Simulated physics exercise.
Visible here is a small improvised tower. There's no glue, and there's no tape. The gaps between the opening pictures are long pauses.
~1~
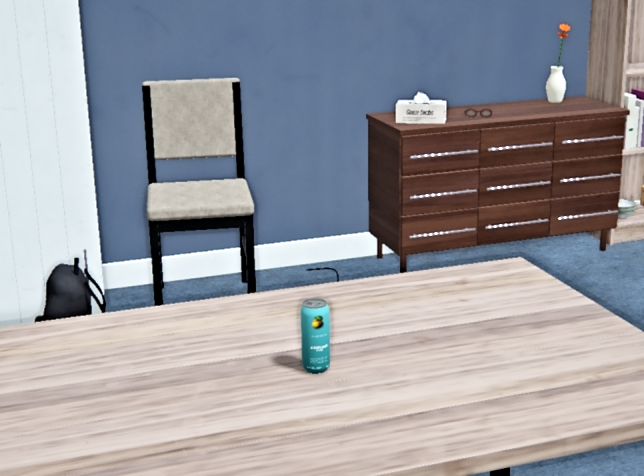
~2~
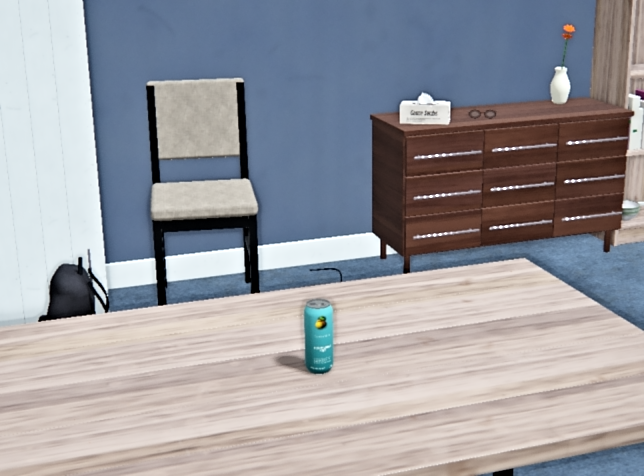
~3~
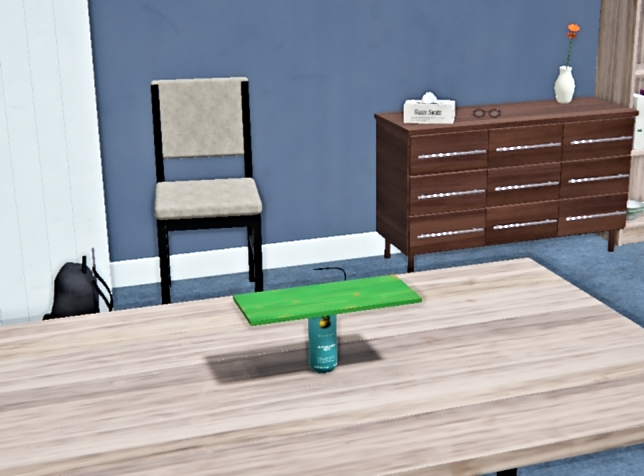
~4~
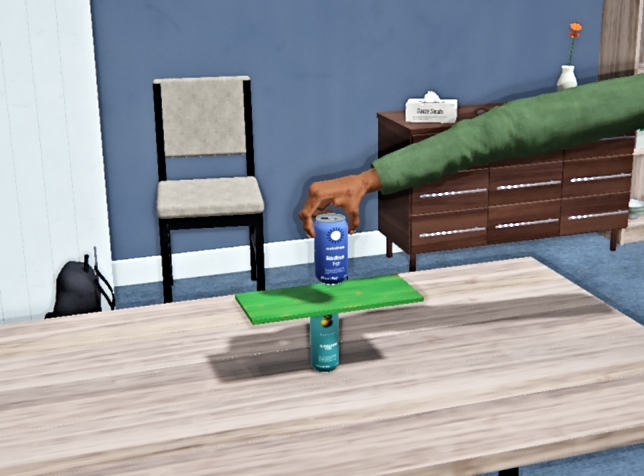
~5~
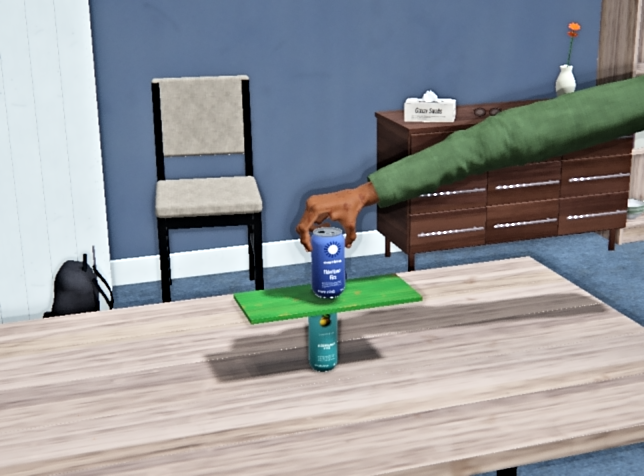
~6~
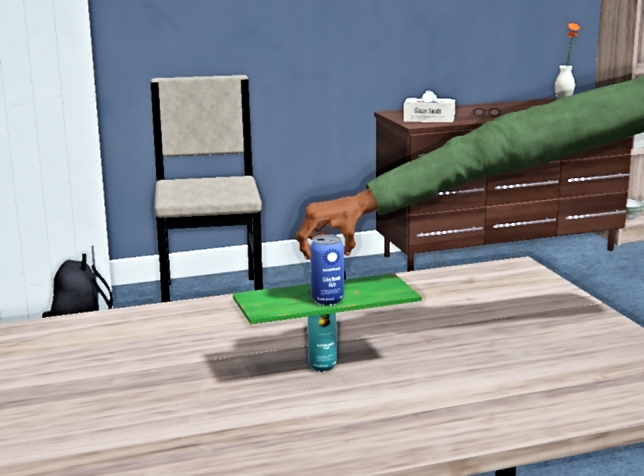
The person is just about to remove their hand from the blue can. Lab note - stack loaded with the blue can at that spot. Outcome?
Outcome: Stable.
Then, 0.30 s on from there, no change.
Then, 0.70 s on from there, blue can resting near (327, 271).
In the end, all 3 unmoved. At the end, from the last picture's camera, blue can near (327, 271). The stack keeps its balance.
